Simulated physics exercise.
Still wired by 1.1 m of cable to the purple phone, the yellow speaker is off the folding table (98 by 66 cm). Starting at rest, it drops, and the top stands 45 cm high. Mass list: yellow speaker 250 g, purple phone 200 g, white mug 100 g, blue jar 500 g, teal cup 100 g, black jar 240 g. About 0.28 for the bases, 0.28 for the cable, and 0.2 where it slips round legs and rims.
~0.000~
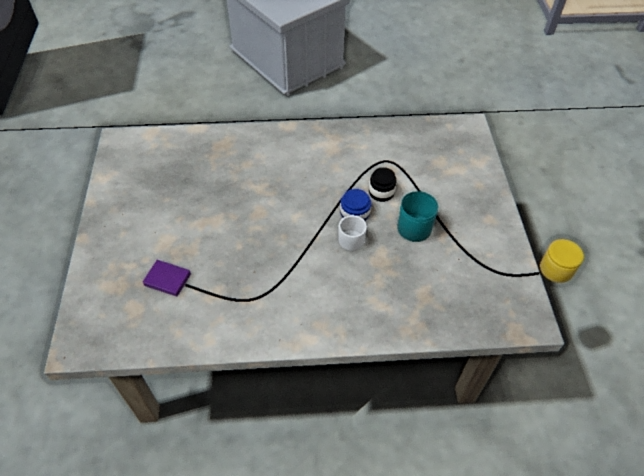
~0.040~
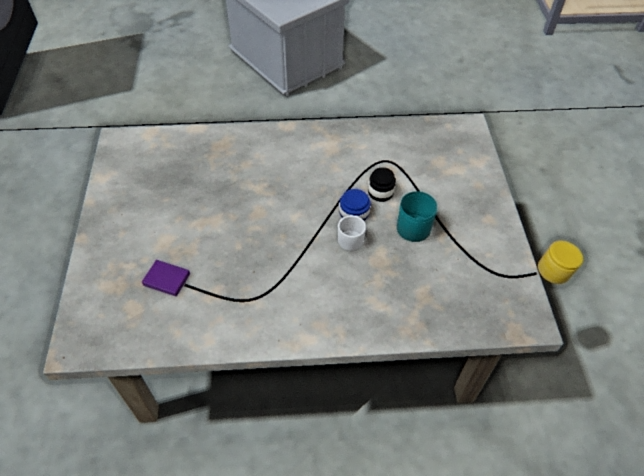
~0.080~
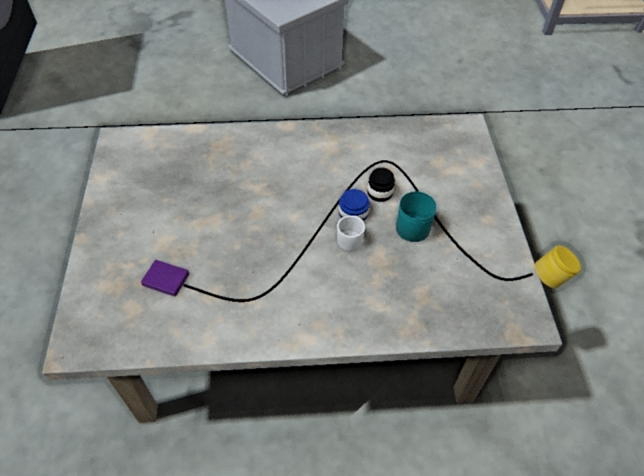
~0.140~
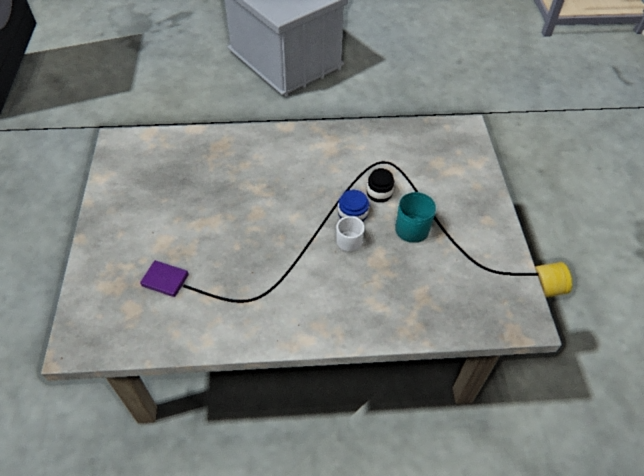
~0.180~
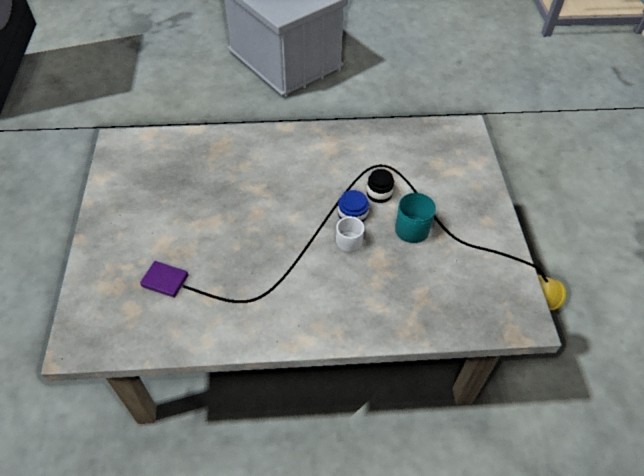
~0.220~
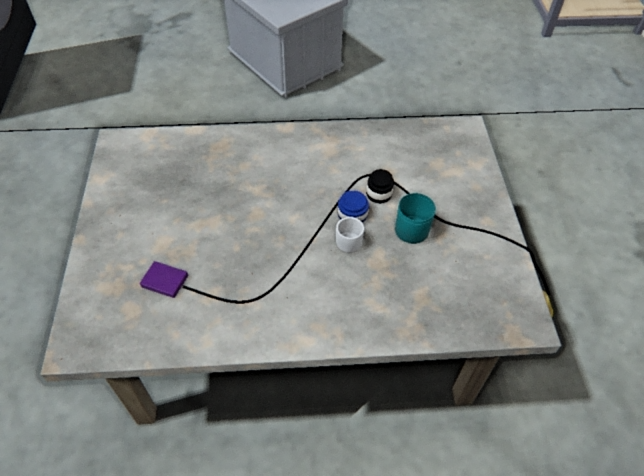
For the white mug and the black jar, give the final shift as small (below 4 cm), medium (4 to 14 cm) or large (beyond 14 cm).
Shifts - the white mug small, the black jar medium.
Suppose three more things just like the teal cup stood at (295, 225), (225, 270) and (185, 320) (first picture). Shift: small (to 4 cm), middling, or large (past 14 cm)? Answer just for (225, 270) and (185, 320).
Shift 1: Major. Shift 2: Minor.
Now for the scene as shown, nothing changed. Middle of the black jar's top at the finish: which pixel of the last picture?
It stops around pixel (392, 208).
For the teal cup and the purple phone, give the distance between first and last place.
Final offset from start: Teal cup = 2 cm, purple phone = 30 cm.
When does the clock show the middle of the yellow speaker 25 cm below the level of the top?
Near 0.28 seconds.
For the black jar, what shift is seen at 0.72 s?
Shift of the black jar - 10 cm.
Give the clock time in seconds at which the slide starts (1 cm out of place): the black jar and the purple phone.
Black jar: 0.34 s; purple phone: 0.34 s.
By 0.5 s, the cable's tail end at (210, 236); black jar 8 cm off its start, purple phone 13 cm off its start, yellow speaker over the edge.
By 0.7 s, the cable's tail end at (261, 225); black jar 9 cm off its start, purple phone 28 cm off its start, yellow speaker over the edge.
By 1.0 s, the cable's tail end at (265, 224); black jar 9 cm off its start at (392, 208), purple phone 29 cm off its start at (281, 211), yellow speaker over the edge.
By 1.2 s, the cable's tail end at (265, 224); black jar 9 cm off its start, purple phone 29 cm off its start, yellow speaker over the edge.
By 2.4 s, the cable's tail end at (265, 224); black jar 9 cm off its start at (392, 208), white mug 0 cm off its start at (350, 228), purple phone 29 cm off its start at (281, 211), yellow speaker over the edge.
